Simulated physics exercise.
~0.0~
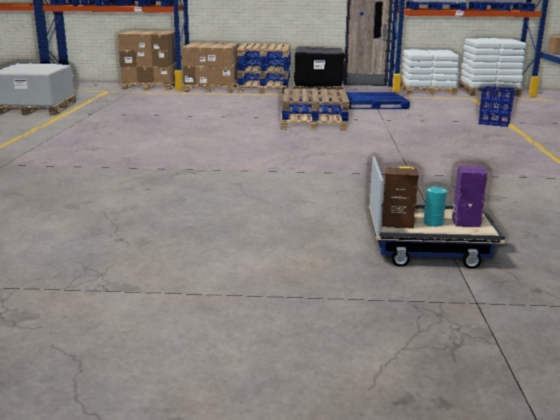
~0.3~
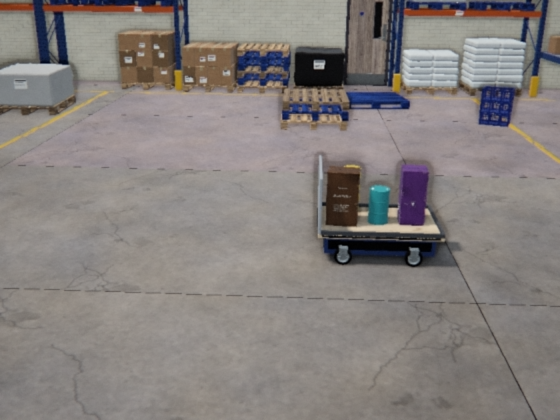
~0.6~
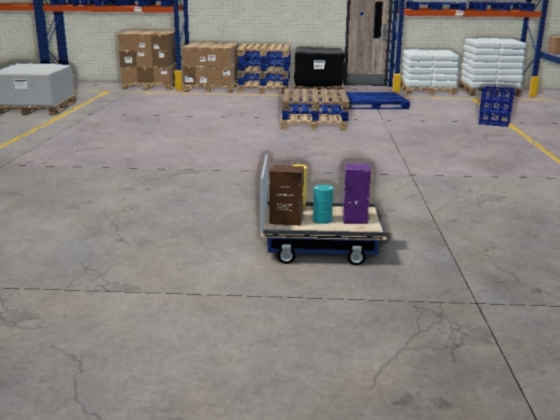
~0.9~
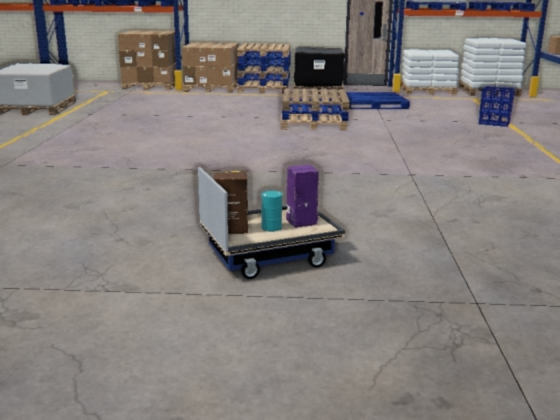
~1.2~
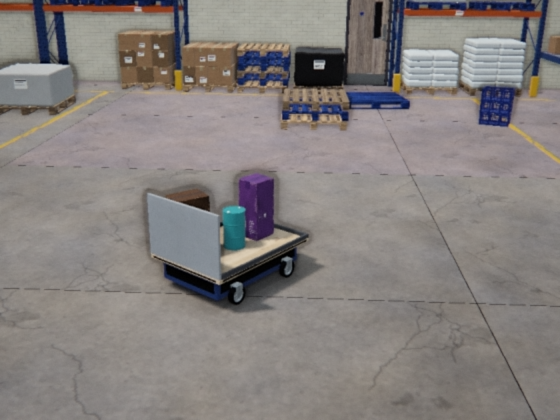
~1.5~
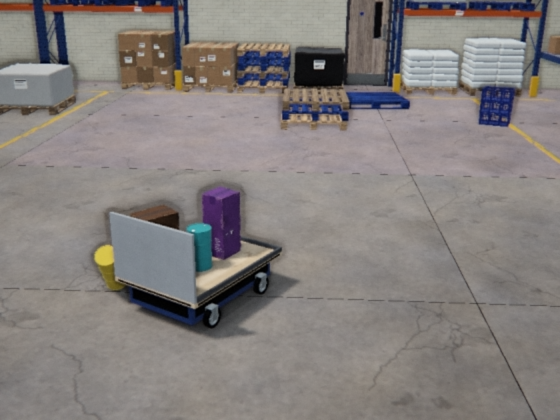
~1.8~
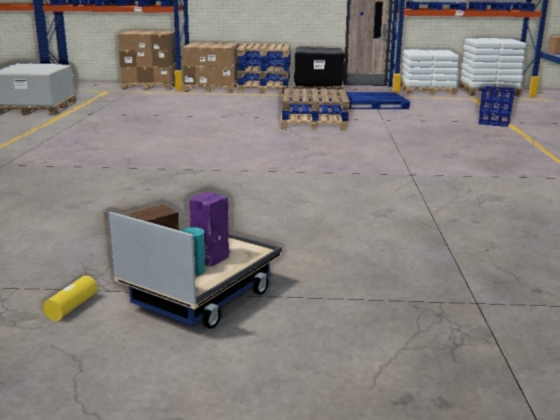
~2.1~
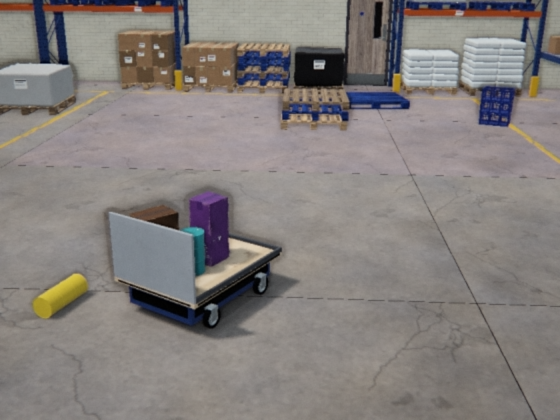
Flat cart rolling left across a warehouse floor, turning toward the viewer and stopping as a yellow canister topples off its side.
